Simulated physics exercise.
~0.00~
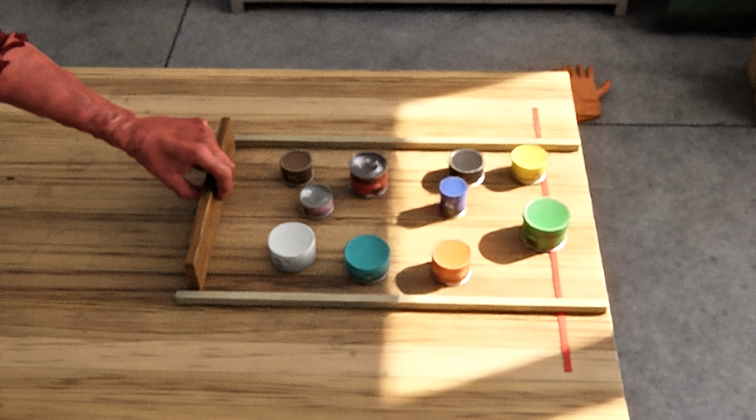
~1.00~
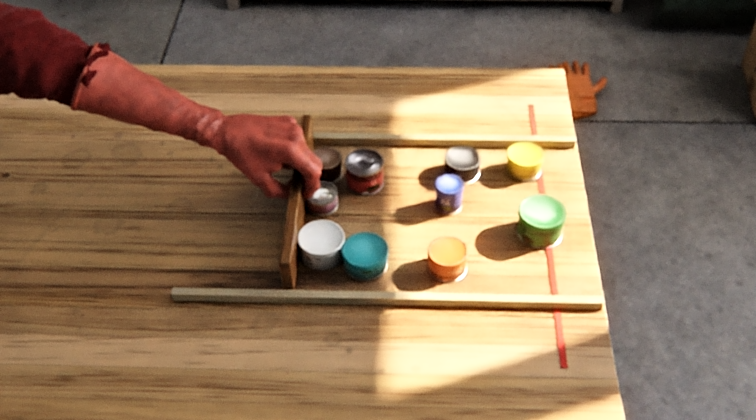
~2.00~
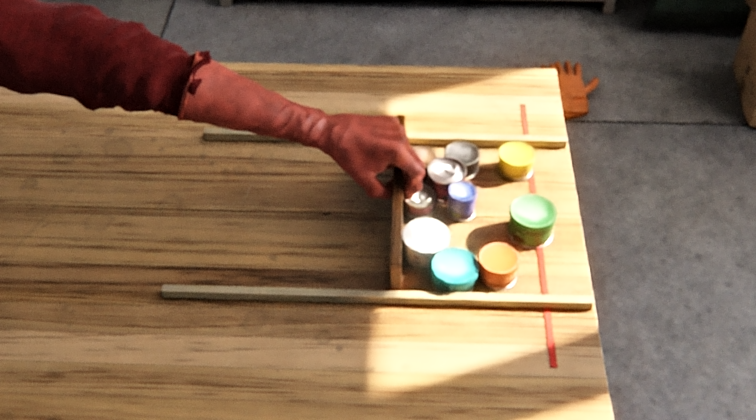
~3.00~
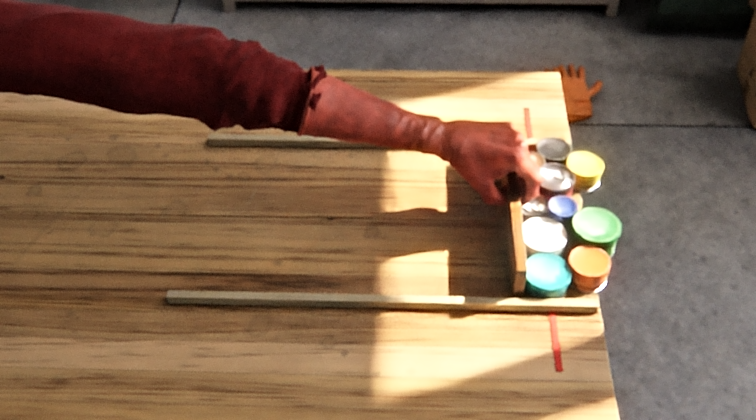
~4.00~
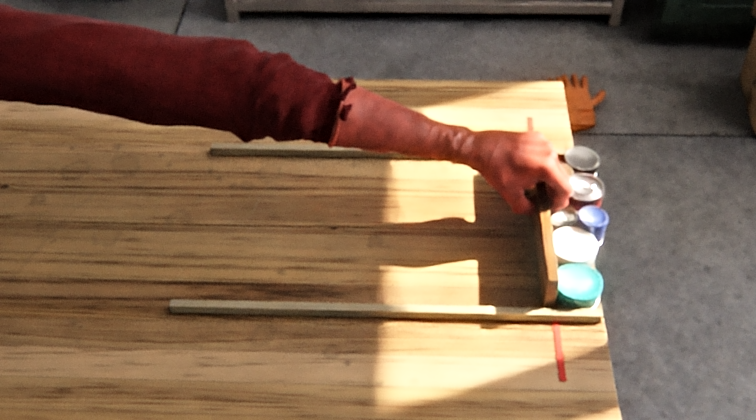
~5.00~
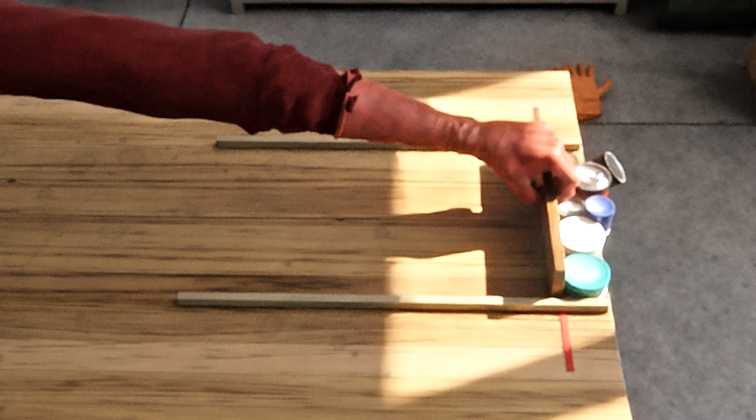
A gloved hand pushes small tins rightward with a board until several drop off the table.
